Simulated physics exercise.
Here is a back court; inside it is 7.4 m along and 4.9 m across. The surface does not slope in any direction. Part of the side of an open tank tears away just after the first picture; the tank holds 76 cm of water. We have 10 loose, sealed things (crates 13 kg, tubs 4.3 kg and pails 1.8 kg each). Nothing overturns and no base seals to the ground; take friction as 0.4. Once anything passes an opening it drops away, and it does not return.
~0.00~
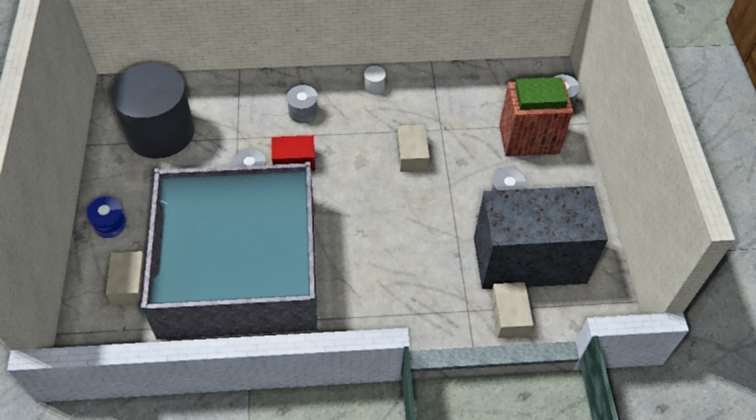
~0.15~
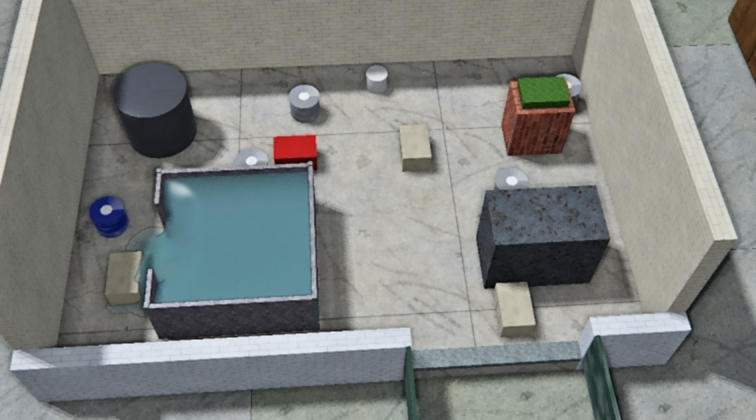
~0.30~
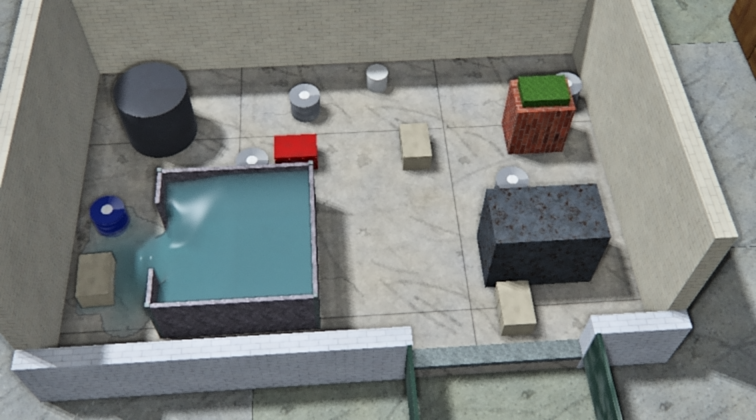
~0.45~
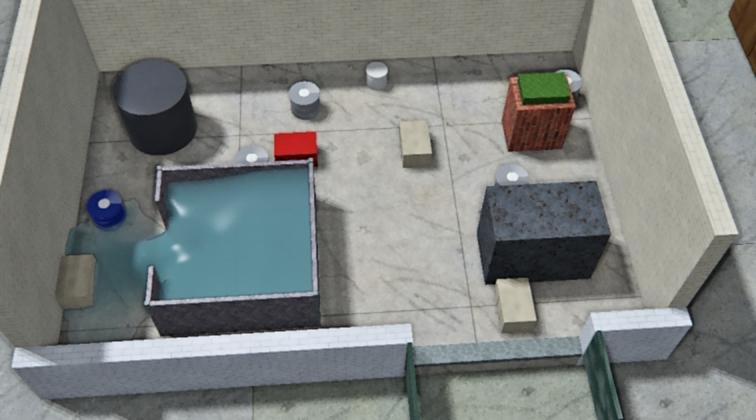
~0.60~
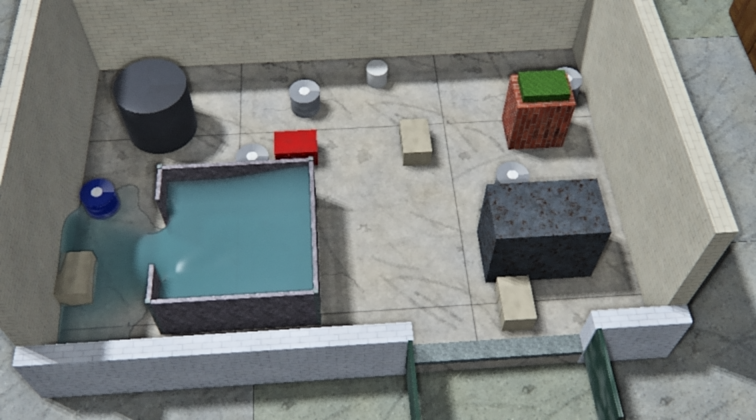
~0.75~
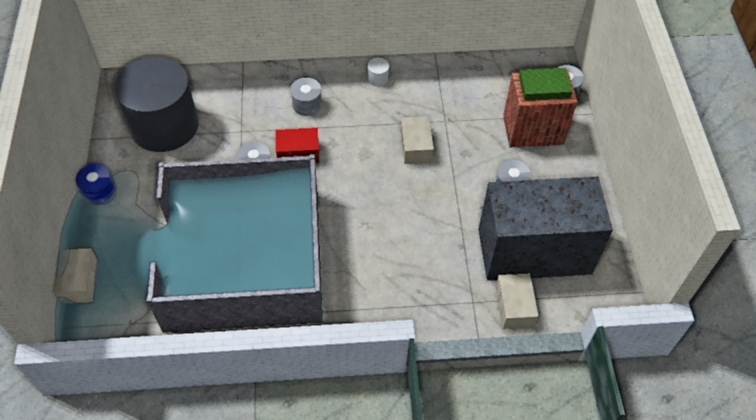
Walled court with water pouring from the torn left side of an open tank, pushing a pale block left, then a blue tub up along the wall.
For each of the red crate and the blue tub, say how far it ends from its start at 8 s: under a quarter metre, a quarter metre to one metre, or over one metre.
As I see it, the red crate will be over a metre off, the blue tub will be over a metre off.
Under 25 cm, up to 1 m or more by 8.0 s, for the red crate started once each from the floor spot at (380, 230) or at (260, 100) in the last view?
Spot one - it barely budges; spot two - it is swept away.
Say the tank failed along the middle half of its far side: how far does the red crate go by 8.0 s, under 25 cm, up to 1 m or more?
Result: The red crate goes a long way.
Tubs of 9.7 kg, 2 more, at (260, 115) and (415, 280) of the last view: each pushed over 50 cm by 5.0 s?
In turn: Over, under.
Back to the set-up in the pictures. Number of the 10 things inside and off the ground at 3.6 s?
I count 3.
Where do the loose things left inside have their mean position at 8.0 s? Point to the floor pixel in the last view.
Around (504, 167).
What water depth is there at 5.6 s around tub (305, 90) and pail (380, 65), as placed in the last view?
Some 5 cm at the first, some 5 cm at the second.
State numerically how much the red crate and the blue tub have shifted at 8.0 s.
300 cm, then 700 cm, roughly.
After 1.6 s the red crate is near (297, 139), 0.0 m from its start, aground; the blue tub is near (103, 88), 2.0 m from its start, afloat; 0 of 10 are out; 2 afloat.
After 3.6 s the red crate is near (318, 136), 0.3 m from its start, aground; the blue tub is near (263, 84), 2.8 m from its start, afloat; 0 of 10 are out; 3 afloat.
After 5.6 s the red crate is near (422, 154), 1.8 m from its start, afloat; the blue tub is near (491, 96), 5.5 m from its start, afloat; 0 of 10 are out; 8 afloat.
After 8.0 s the red crate is near (508, 198), 3.1 m from its start, afloat; the blue tub is near (554, 45), 6.8 m from its start, afloat; 0 of 10 are out; 10 afloat.
